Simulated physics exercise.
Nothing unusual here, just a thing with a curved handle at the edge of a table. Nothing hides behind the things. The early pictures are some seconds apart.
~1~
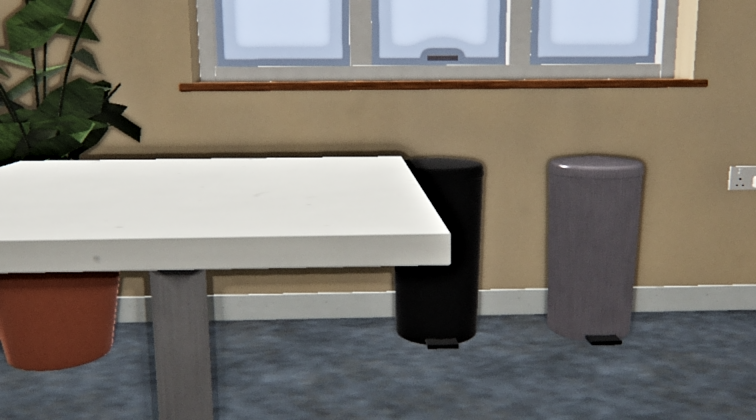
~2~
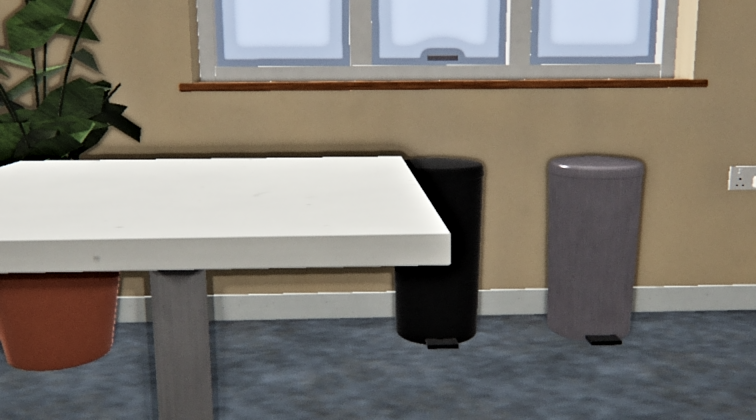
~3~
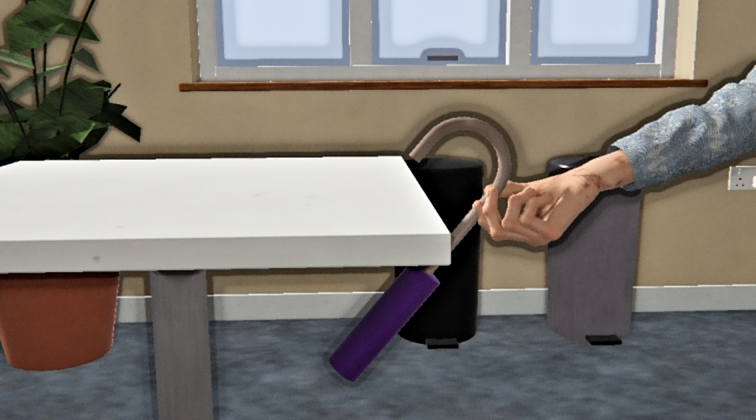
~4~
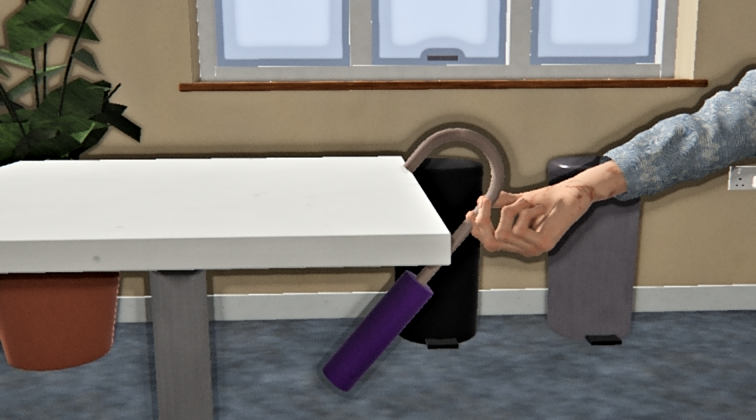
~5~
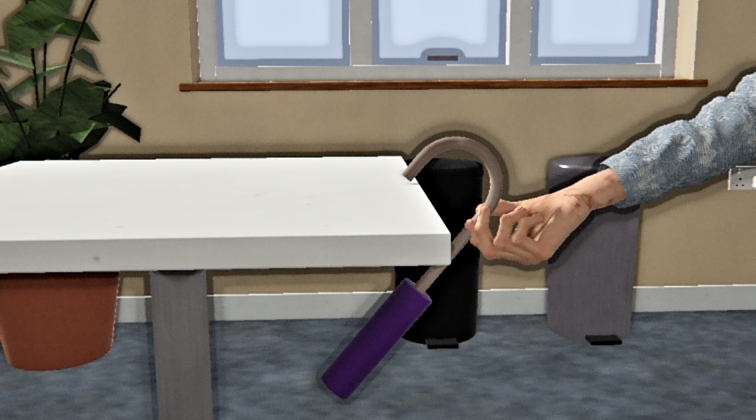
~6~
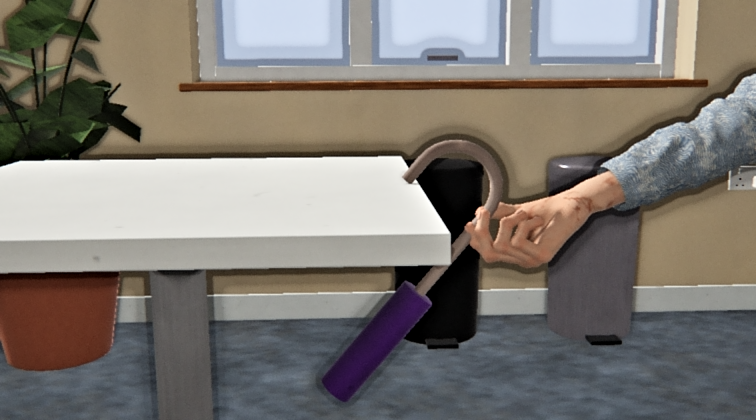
A hand brings a purple umbrella with a curved handle to the white table's edge.
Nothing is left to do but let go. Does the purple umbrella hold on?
The purple umbrella remains in place.
Then, 0.40 s after the last picture, purple umbrella at rest near (400, 267).
At rest, the purple umbrella stays hooked on the edge, near (397, 266).
